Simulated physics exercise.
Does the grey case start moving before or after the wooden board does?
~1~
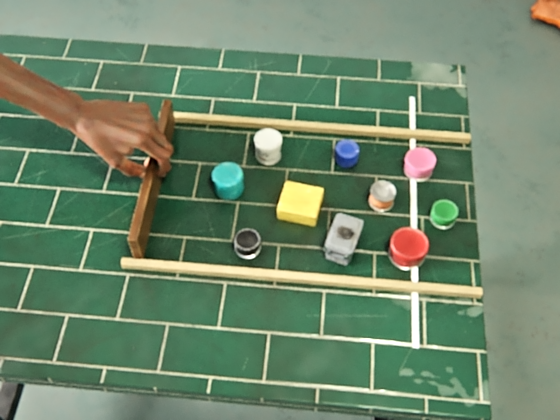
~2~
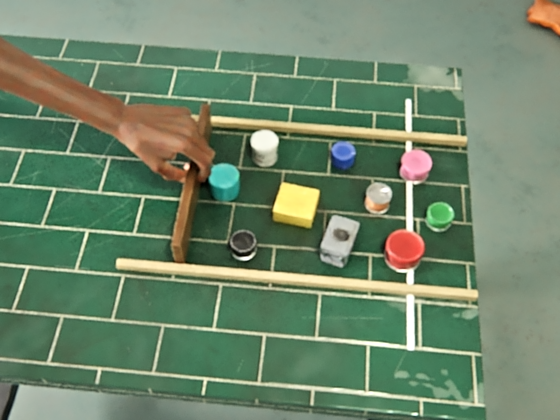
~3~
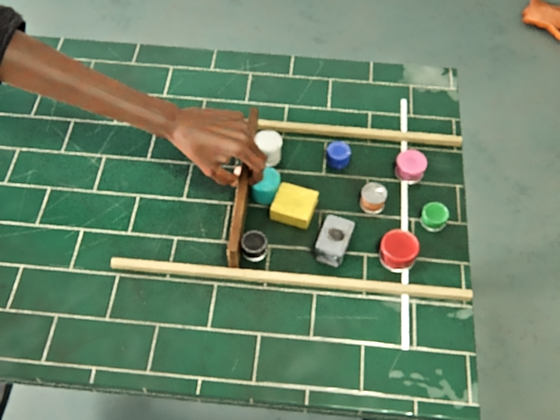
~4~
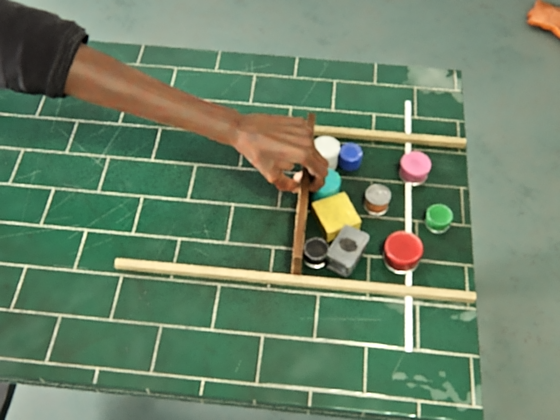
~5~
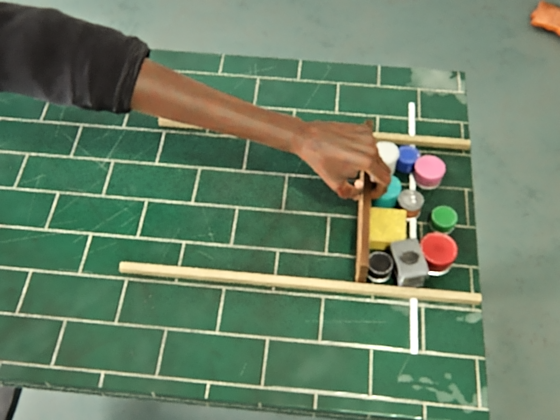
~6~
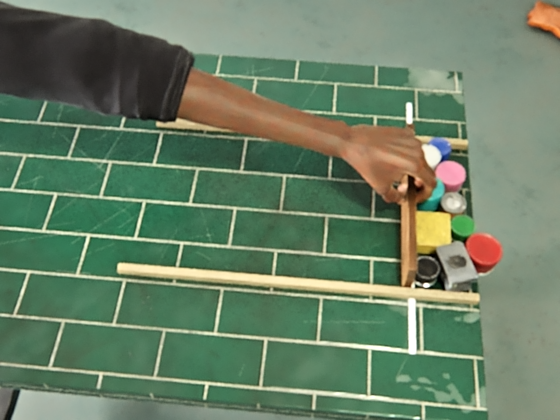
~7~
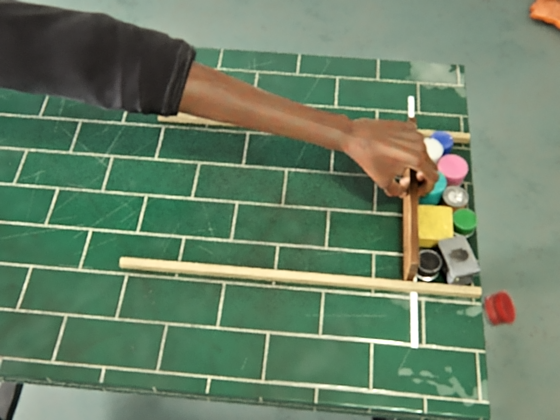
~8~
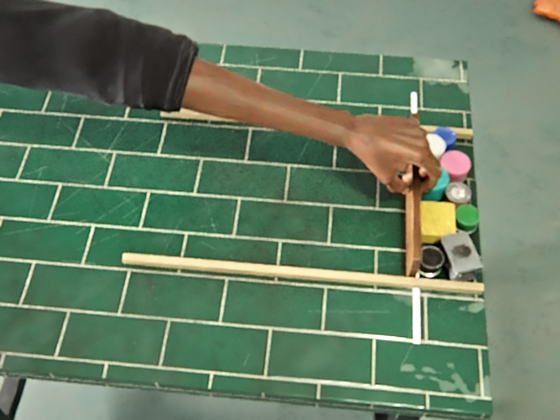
It starts after the board. The hand is already sliding the board to the right while the grey case stays still, and the case moves only later.
